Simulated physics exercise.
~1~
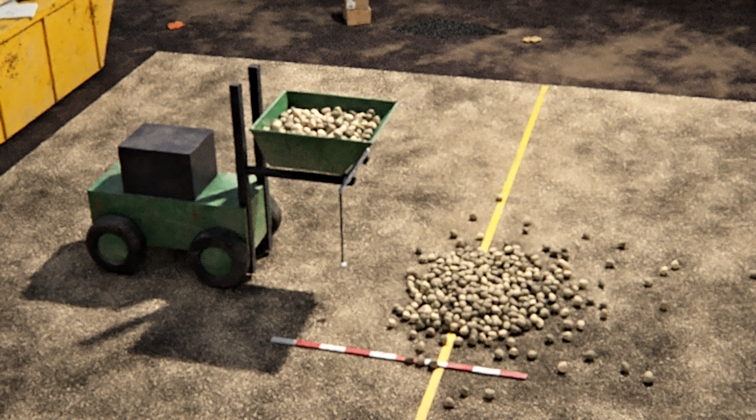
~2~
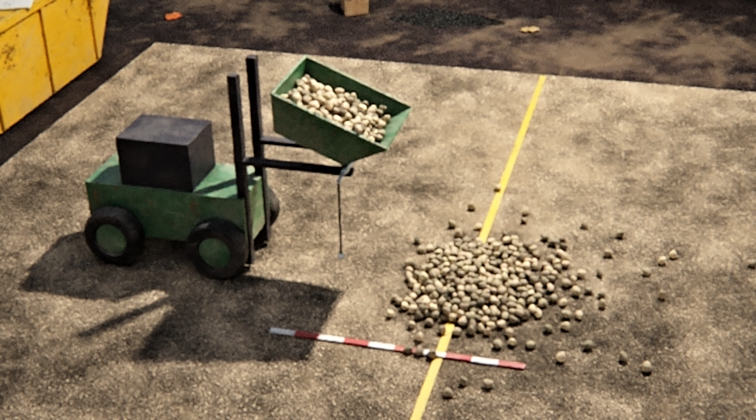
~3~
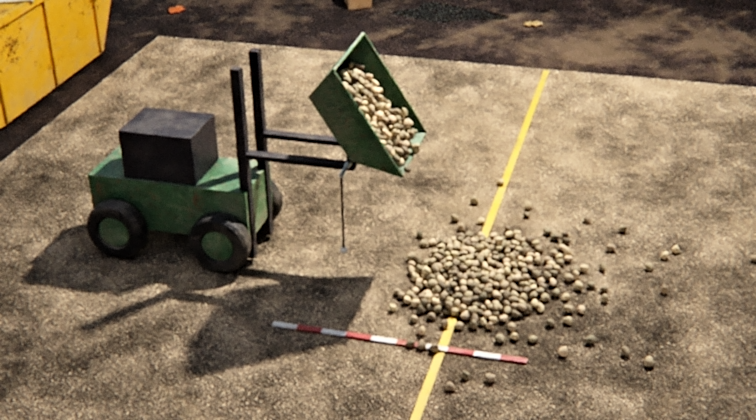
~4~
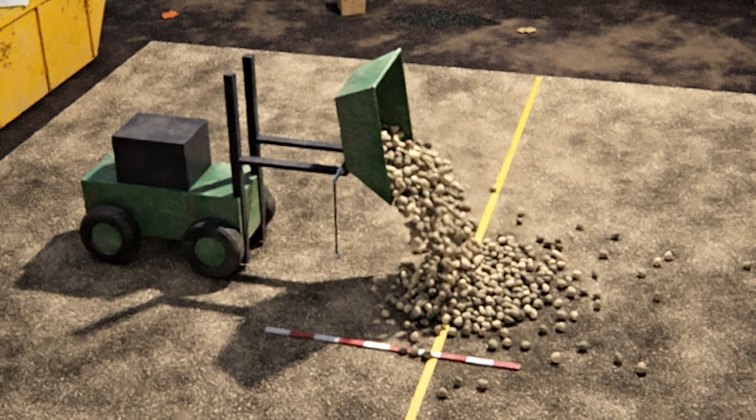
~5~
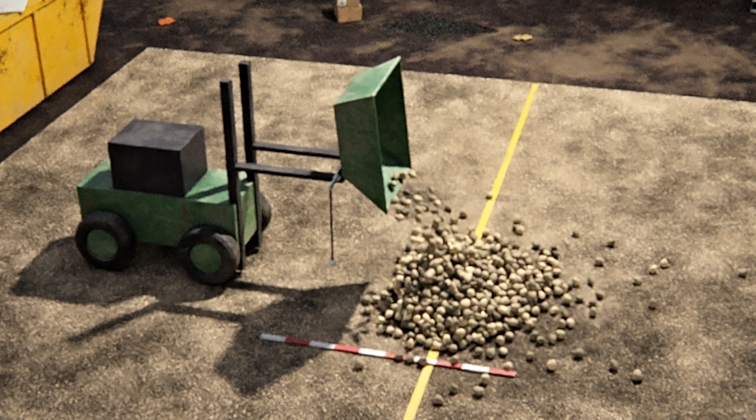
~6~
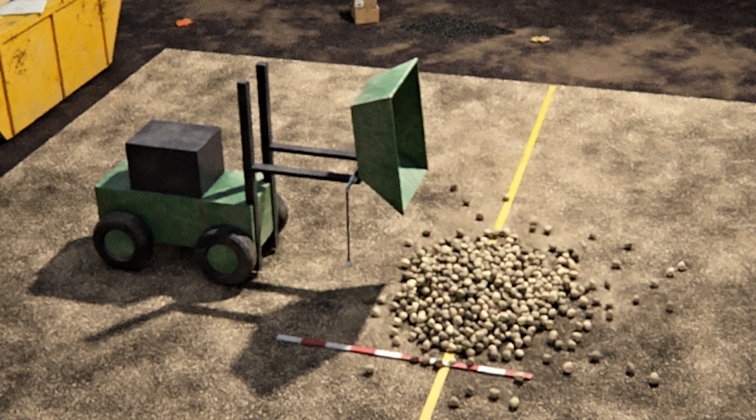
On a sunlit concrete yard, a green forklift-like machine tipped its raised green skip to the right, spilling a load of pale round stones onto a loose heap across a yellow line, until the skip hung empty above a bigger pile.
